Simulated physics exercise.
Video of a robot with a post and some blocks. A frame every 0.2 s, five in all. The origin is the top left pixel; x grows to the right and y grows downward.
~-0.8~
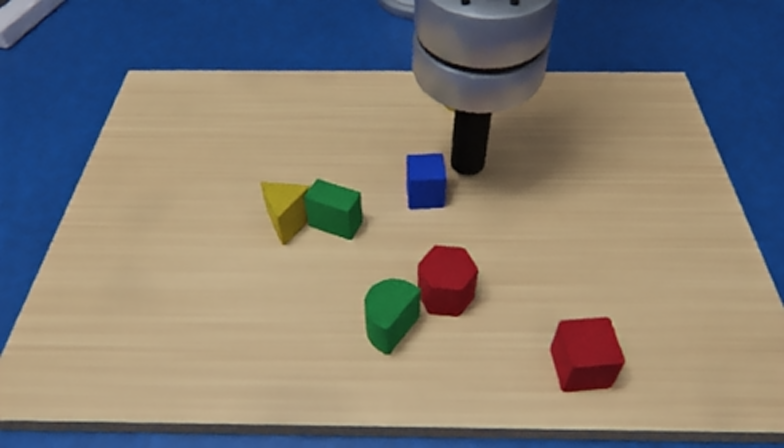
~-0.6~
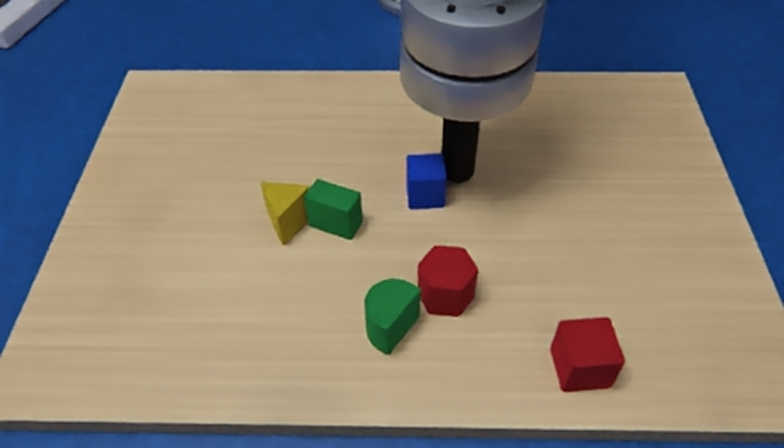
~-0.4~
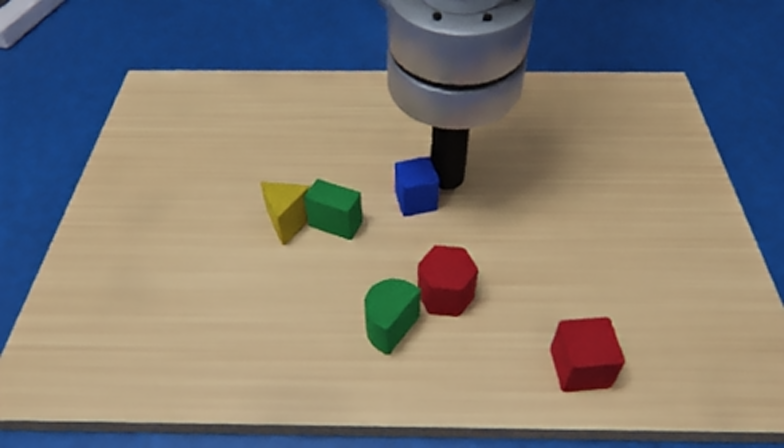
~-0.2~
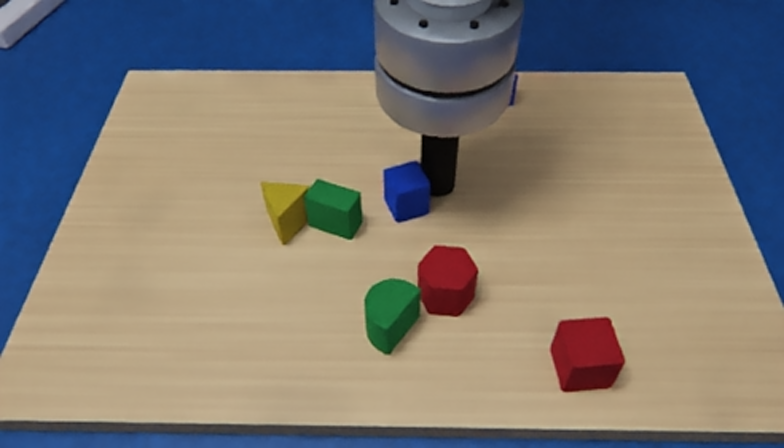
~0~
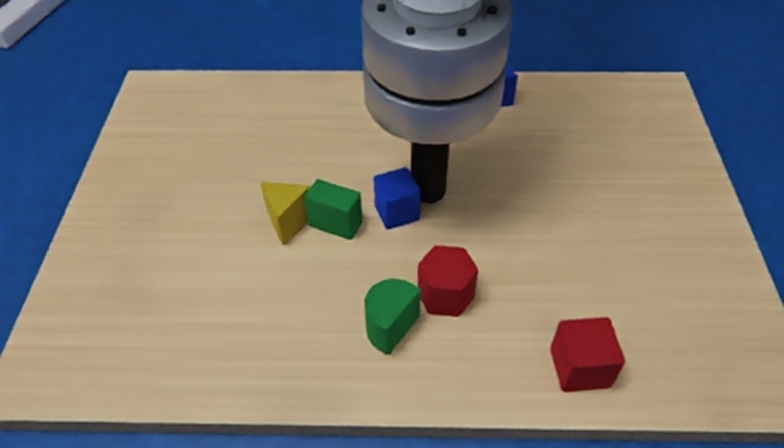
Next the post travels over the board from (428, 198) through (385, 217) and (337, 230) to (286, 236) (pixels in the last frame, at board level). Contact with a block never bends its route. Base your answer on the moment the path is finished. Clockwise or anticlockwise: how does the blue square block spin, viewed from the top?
From above, it looks like the blue square block goes counterclockwise.
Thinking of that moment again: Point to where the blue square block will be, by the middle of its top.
I predict (334, 232).
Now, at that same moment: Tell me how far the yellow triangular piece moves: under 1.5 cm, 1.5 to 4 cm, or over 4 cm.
It shifts 1.5 to 4 cm.
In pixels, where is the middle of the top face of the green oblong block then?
It ends at (255, 229).
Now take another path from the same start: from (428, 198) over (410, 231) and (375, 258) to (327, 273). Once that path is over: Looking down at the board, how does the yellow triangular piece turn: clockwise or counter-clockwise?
From overhead, anticlockwise.
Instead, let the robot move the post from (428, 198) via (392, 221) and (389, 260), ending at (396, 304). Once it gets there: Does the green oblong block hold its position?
I believe not.
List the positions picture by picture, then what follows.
The first frame shows tip of the post at (468, 163), middles of tops, yellow triangular piece at (282, 194), green oblong block at (332, 194), blue square block at (426, 166).
The second frame shows post at (457, 171), nothing pushed.
The third frame shows post at (447, 178), blue square block at (417, 171).
The fourth frame shows post at (437, 184), blue square block at (407, 176).
The fifth frame shows post at (428, 191), yellow triangular piece at (282, 194), green oblong block at (332, 194), blue square block at (397, 183).
On the path given first. One third of the way, post at (385, 210); yellow triangular piece at (279, 193); green oblong block at (315, 207), turned 55° clockwise; blue square block at (359, 211), turned 40° anticlockwise.
Two thirds of the way, post at (336, 223); yellow triangular piece at (268, 194); green oblong block at (297, 213), turned 70° clockwise; blue square block at (335, 232), turned 70° anticlockwise.
At the end, post at (284, 229); yellow triangular piece at (248, 194), turned 15° clockwise; green oblong block at (255, 229), turned 20° clockwise; blue square block at (334, 232), turned 75° anticlockwise.
